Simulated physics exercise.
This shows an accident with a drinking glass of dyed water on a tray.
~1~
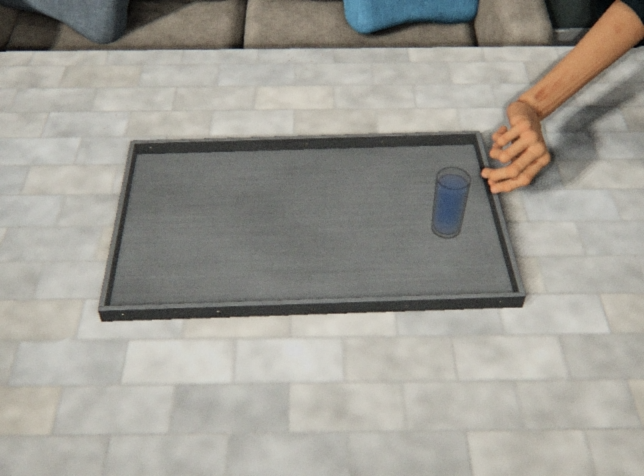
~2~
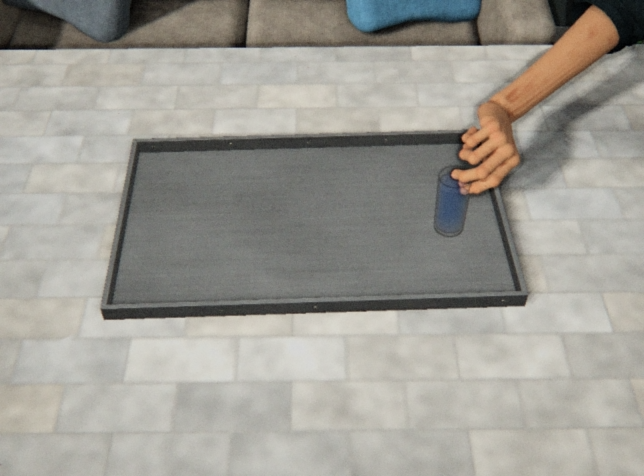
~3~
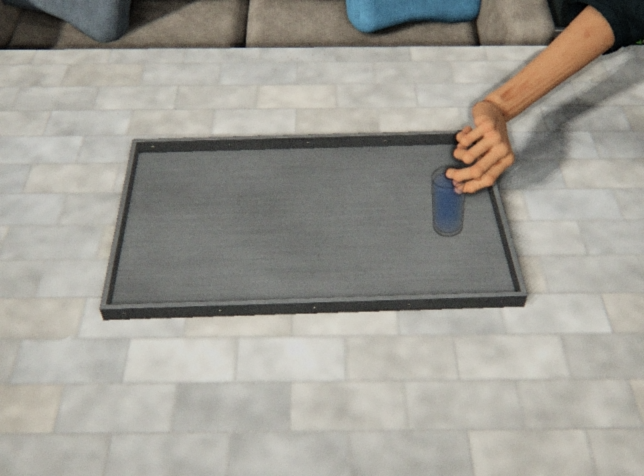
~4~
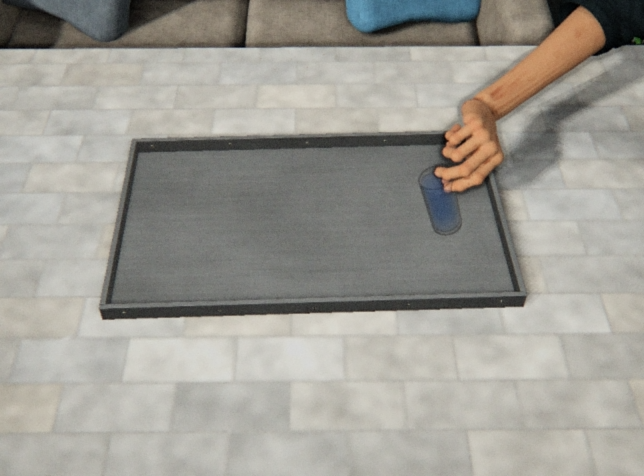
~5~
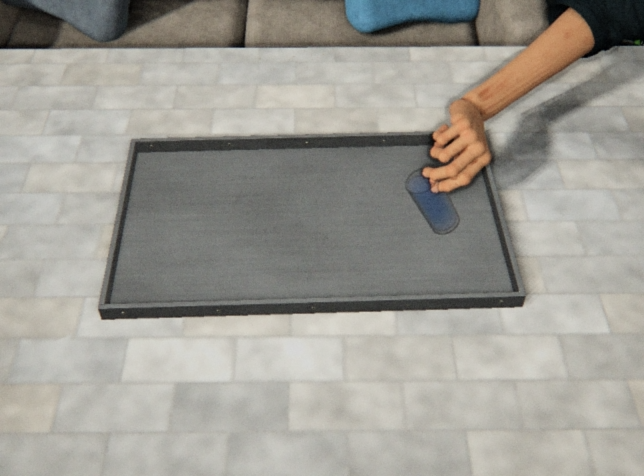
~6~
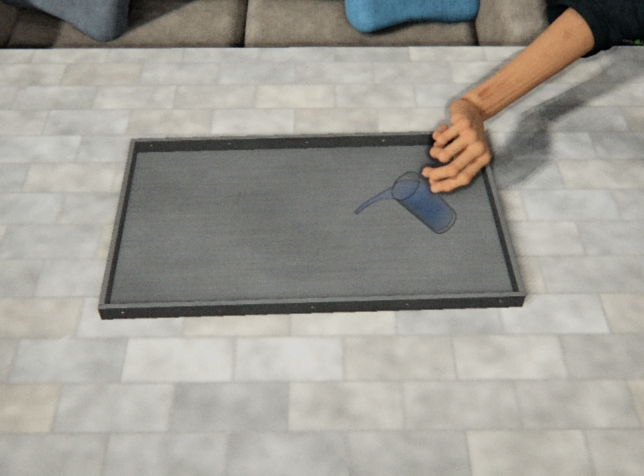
The clip opens on a glass of blue liquid standing upright near the right end of a dark tray, with a hand beside it. The hand moves in against the glass and pushes it, tilting it leftward. The glass then leans further, away from the fingers, and liquid streams out to the left.
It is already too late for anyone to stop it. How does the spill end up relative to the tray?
The tray catches it.
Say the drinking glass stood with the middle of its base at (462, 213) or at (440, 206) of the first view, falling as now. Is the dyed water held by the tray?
One: It stays in the tray. Two: It is held by the rim.
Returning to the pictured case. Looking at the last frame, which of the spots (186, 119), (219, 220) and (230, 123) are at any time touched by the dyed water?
One: Dry. Two: Soaked. Three: Untouched.
A moment on, the drinking glass lies in the tray; the puddle covers about as much as a plate; the rim holds it.
Further on, the puddle covers about as much as a tray; the rim holds it.
When it is over, the puddle covers about as much as a tray; the rim holds it.
